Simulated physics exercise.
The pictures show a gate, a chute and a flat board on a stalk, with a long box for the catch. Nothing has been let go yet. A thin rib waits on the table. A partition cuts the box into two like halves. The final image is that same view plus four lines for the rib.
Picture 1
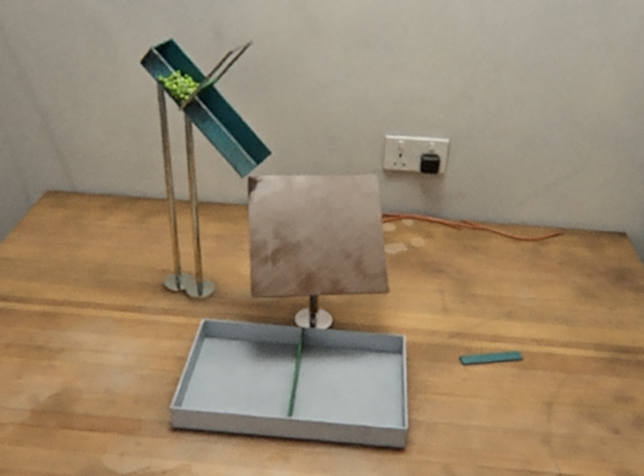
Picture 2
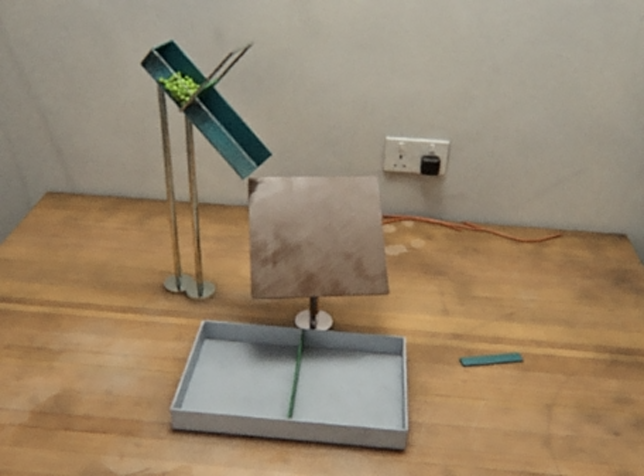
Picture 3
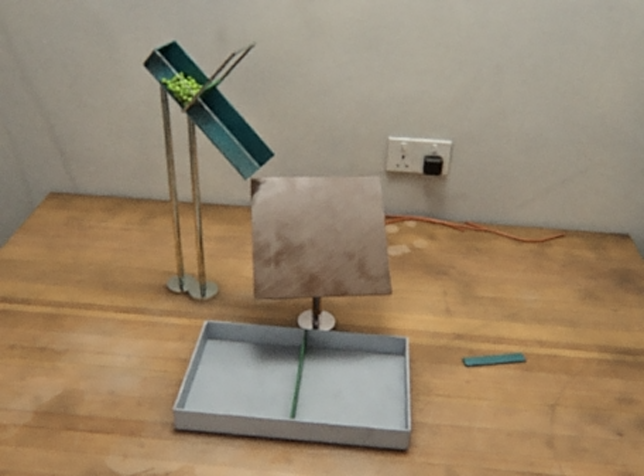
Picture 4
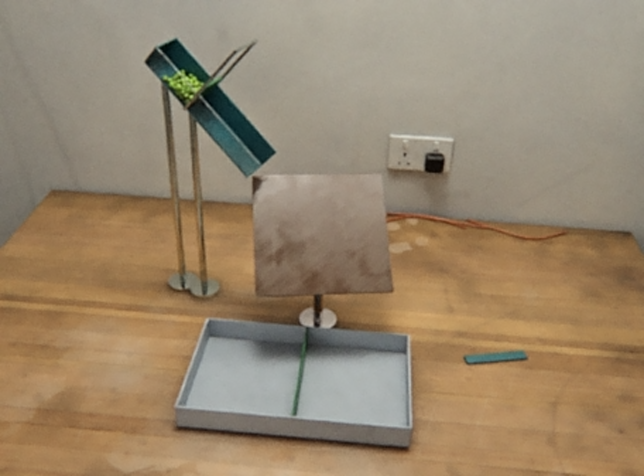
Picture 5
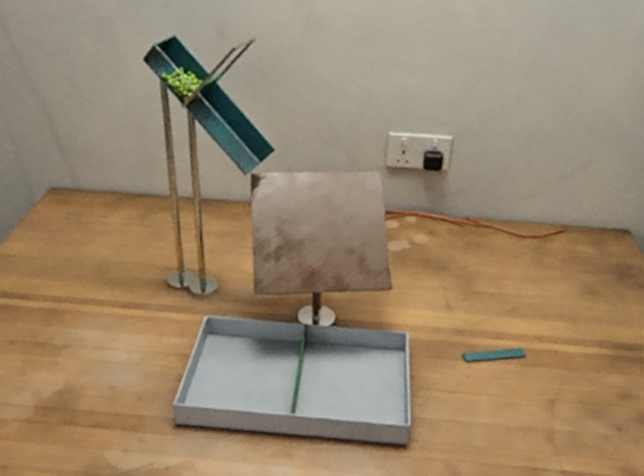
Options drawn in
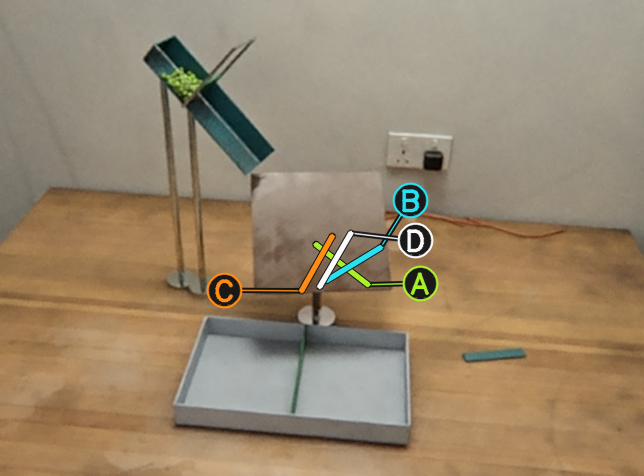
On a wooden table by a wall socket, small green peas sat behind a gate in a sloping chute, above a tilted board and a divided grey box, and nothing moved beyond a slight shake of the view.
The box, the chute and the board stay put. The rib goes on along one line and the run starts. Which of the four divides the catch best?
D works best here.
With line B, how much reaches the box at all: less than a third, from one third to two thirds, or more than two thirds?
It is more than two thirds.
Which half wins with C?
The left half.
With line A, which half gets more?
Right.
On the marked copy, line A from (315, 244) to (368, 284); line B from (380, 247) to (326, 280); line C from (332, 236) to (301, 290); line D from (350, 233) to (319, 286).
For line A, of what is caught, just a few in the left half, almost all in the right.
For line B, of what is caught, about a tenth in the left half, almost all in the right.
For line C, of what is caught, almost all in the left half, just a few in the right.
For line D, of what is caught, roughly two thirds in the left half, roughly a third in the right.
